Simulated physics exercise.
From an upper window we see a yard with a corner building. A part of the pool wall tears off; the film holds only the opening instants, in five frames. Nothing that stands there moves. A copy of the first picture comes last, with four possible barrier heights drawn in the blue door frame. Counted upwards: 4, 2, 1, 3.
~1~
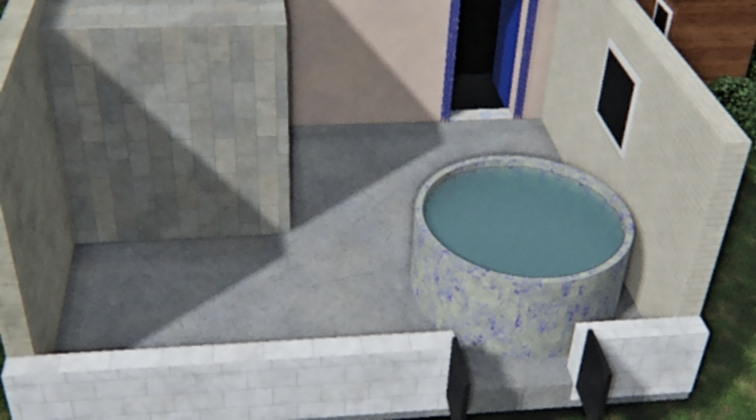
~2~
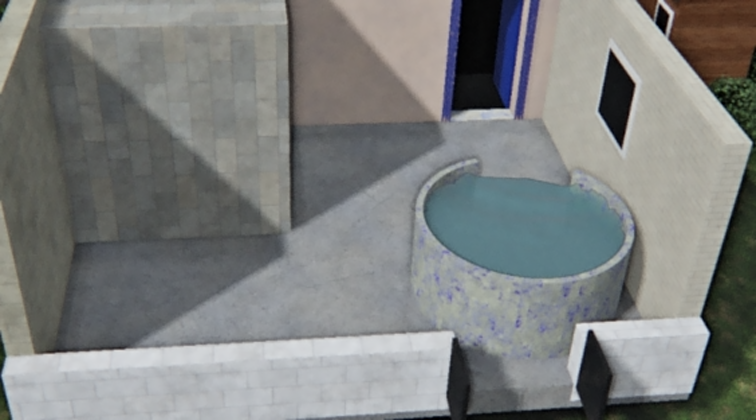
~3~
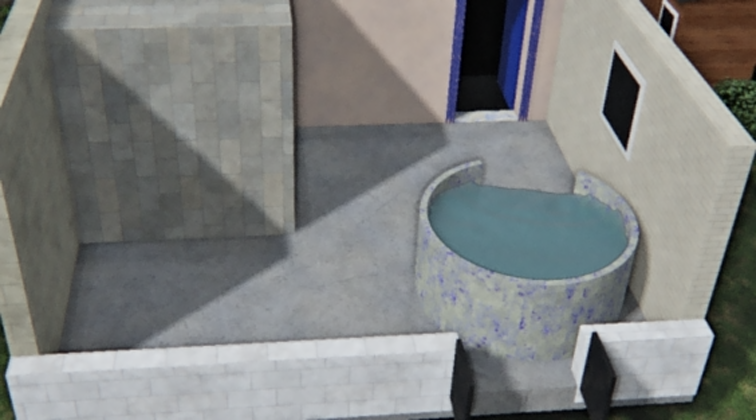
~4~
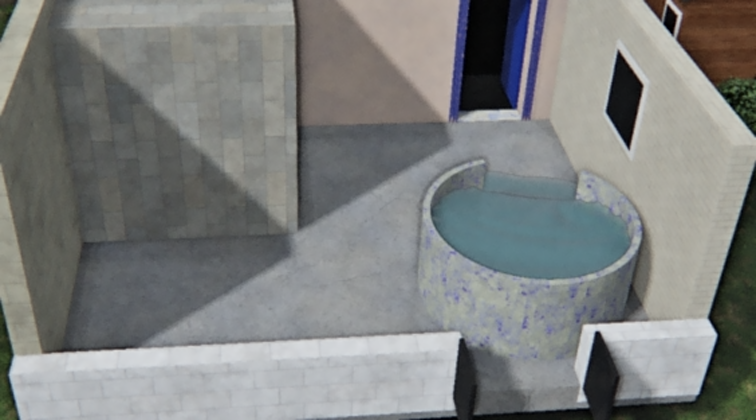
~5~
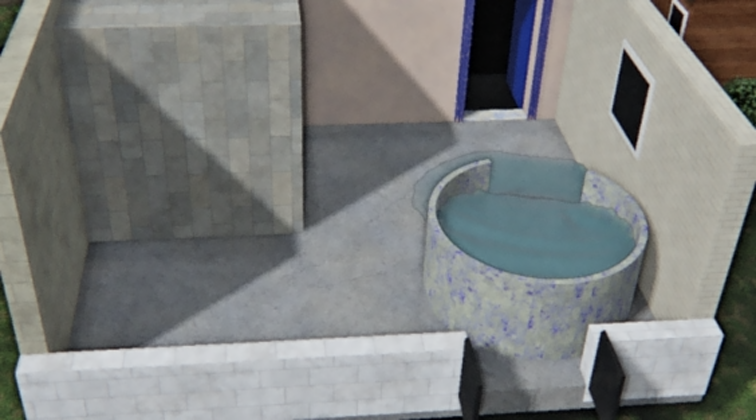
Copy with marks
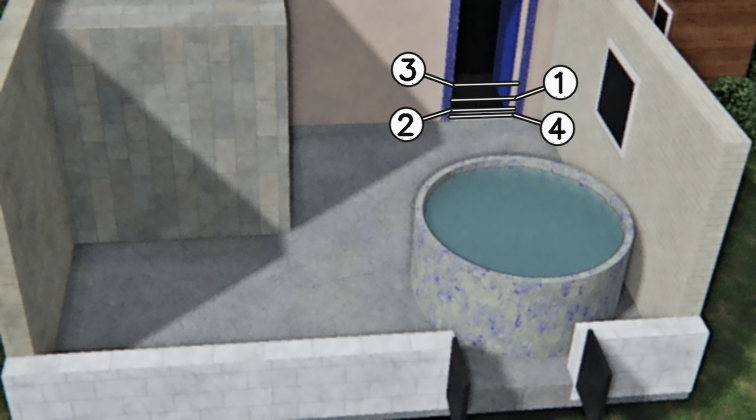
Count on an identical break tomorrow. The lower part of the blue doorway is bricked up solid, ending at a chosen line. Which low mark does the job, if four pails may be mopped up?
3.
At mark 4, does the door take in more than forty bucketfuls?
Yes, clearly.
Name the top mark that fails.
The answer is 1.
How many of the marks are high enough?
One of them.
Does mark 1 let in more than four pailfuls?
Yes.
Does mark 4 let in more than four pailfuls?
Yes.
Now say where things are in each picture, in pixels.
Water in the pool at rest, its middle at (523, 220); foot of the blue doorway at (481, 120); open gate at (515, 323), in the first picture.
Water covers 2 % of the ground, its front hidden from here, in the second picture.
Water covers 5 % of the ground, its front hidden from here, in the third picture.
Water covers 11 % of the ground, its front hidden from here, in the fourth picture.
Front seen at (575, 162), 17 % of the ground wet, in the fifth picture.
On the marked copy, 1 at (483, 99); 2 at (482, 109); 3 at (485, 84); 4 at (481, 115); from the bottom up 4, 2, 1, 3.
For mark 1, about 15 bucketfuls get in.
For mark 2, dozens of bucketfuls pour in.
For mark 3, a splash gets over, under a bucket.
For mark 4, dozens of bucketfuls pour in.
